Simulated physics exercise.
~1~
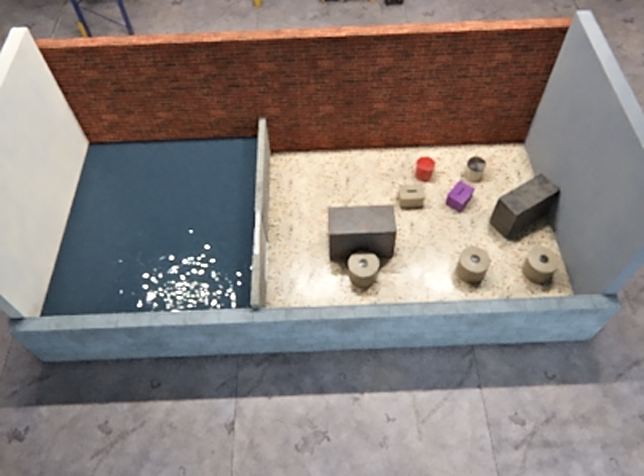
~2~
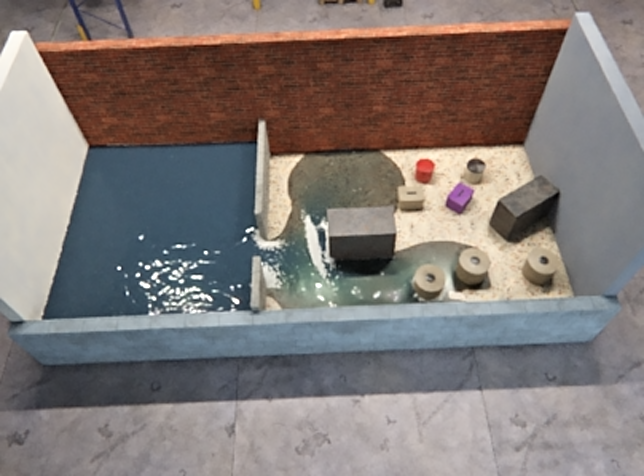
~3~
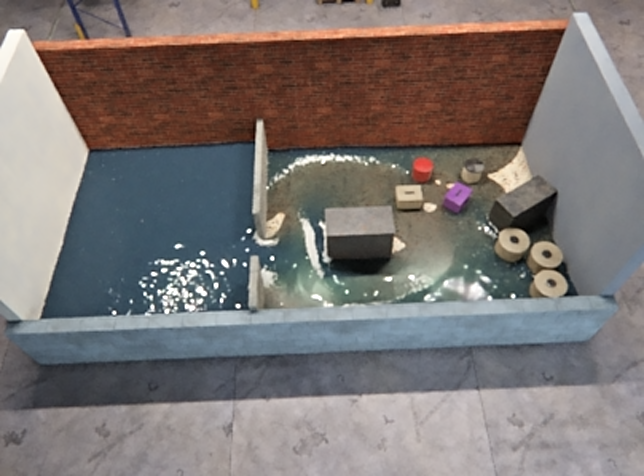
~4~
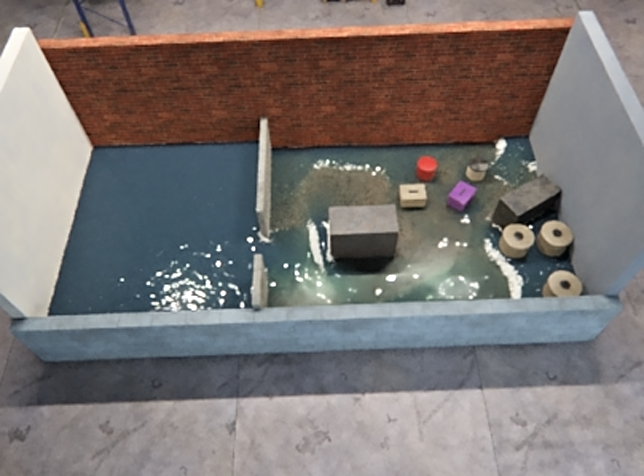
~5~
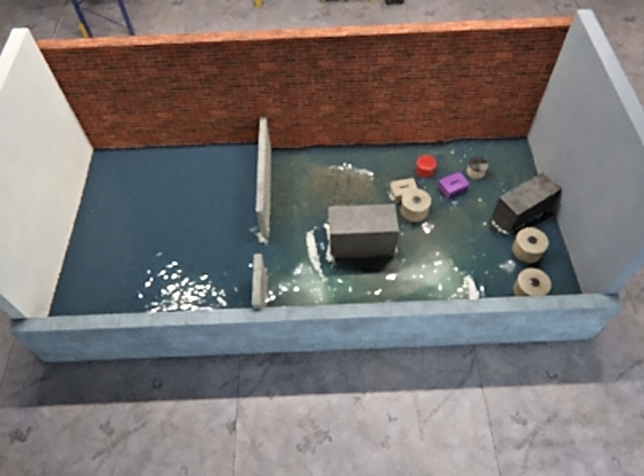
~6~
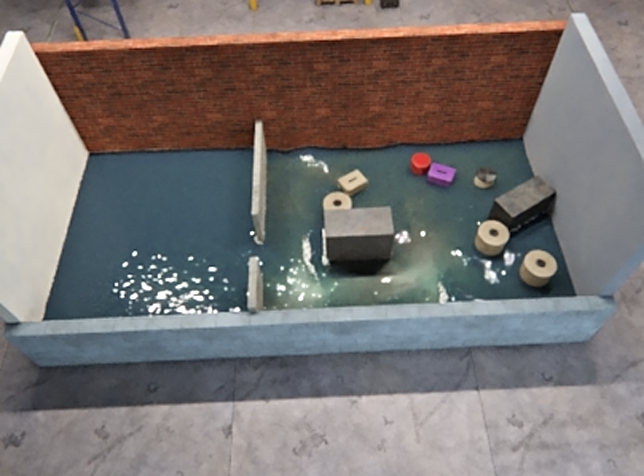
Water poured through a gap in the dividing wall and flooded the dry, sandy room, pushing the round tubs to the right before some drifted back left, and by the end the purple box and other small containers had shifted across the water too.
